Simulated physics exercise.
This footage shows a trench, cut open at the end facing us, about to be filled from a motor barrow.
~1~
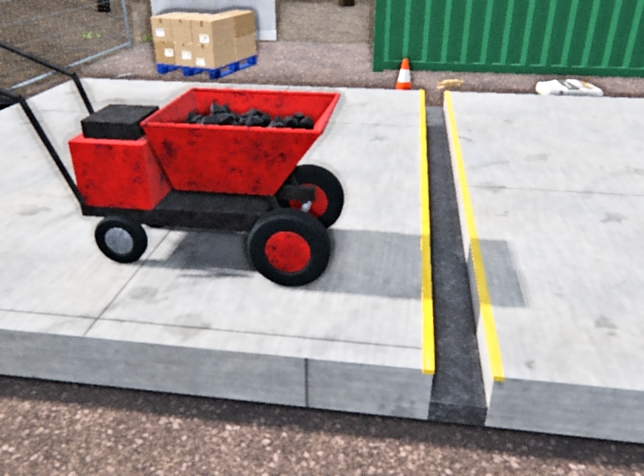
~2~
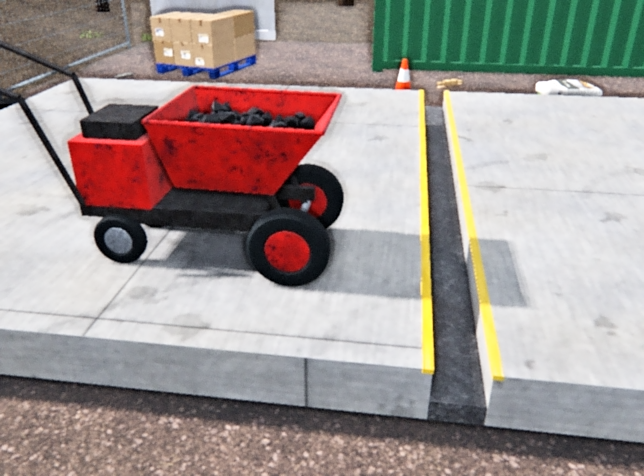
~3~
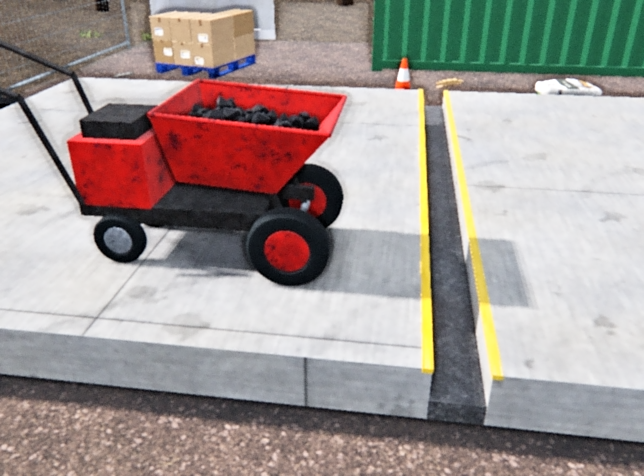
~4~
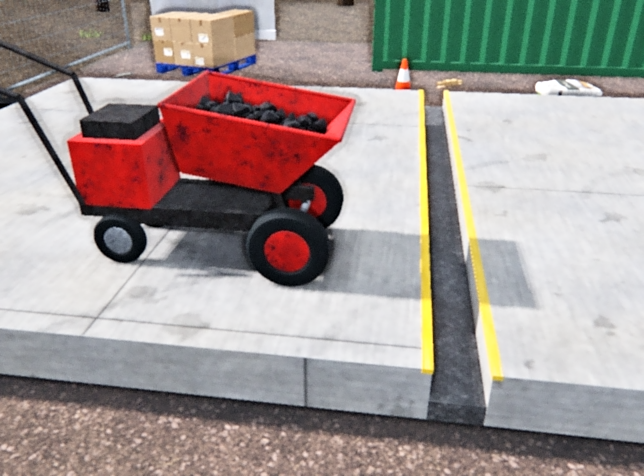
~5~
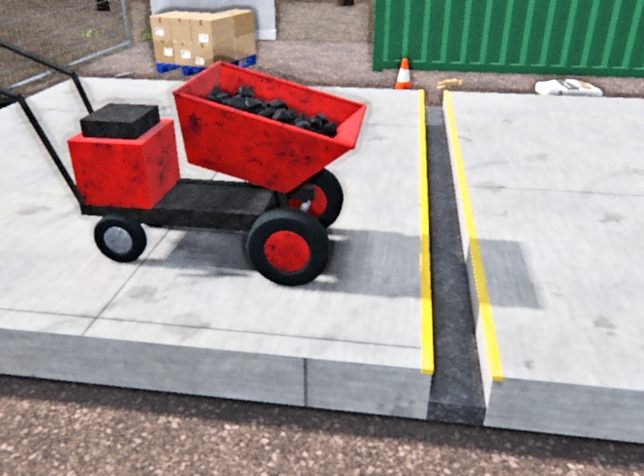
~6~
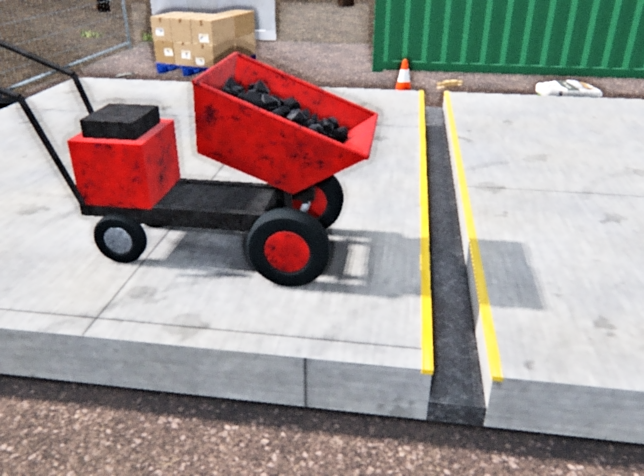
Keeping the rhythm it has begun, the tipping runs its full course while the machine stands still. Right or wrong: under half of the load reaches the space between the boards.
Wrong.
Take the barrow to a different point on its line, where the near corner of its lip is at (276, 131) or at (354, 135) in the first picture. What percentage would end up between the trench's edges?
Result: 40 in a hundred, then 60 in a hundred.
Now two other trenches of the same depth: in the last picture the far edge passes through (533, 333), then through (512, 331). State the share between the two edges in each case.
Lab note: Try one about 90 %, try two about 90 %.
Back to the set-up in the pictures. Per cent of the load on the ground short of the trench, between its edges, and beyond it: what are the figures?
I'd say about 5 per cent short, about 75 between and about 5 beyond.
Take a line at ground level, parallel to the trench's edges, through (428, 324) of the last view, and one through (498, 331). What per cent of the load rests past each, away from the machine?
First 80 in a hundred, second 0 in a hundred.
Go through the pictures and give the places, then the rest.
In the first frame, lip of the skip near (320, 133), level; top of the load near (228, 120), lumps of coal; first edge of the trench near (428, 323); far edge near (491, 329), the trench under half as wide as the skip, and about half as deep as wide.
In the second frame, lip of the skip near (322, 134), tipped barely; top of the load near (229, 118).
In the third frame, lip of the skip near (329, 136), tipped barely; top of the load near (233, 126).
In the fourth frame, lip of the skip near (340, 140), tipped a little; top of the load near (234, 110).
In the fifth frame, lip of the skip near (353, 147), tipped a little; top of the load near (234, 113).
In the sixth frame, lip of the skip near (367, 157), tipped clearly; top of the load near (248, 107); first edge of the trench near (427, 324); far edge near (490, 329).
Shortly afterwards, skip tipped steeply; the whole lot in the skip.
Next, skip tipped right over; the bulk in the skip; only a few short of the trench; a little in or heaped over the trench; only a few beyond it; only a few falling.
Some moments later, skip tipped right over; a little in the skip; a little short of the trench; near two thirds in or heaped over the trench; a little beyond it.
In the end, skip tipped right over; a little in the skip; a little short of the trench; the bulk in or heaped over the trench; a little beyond it.
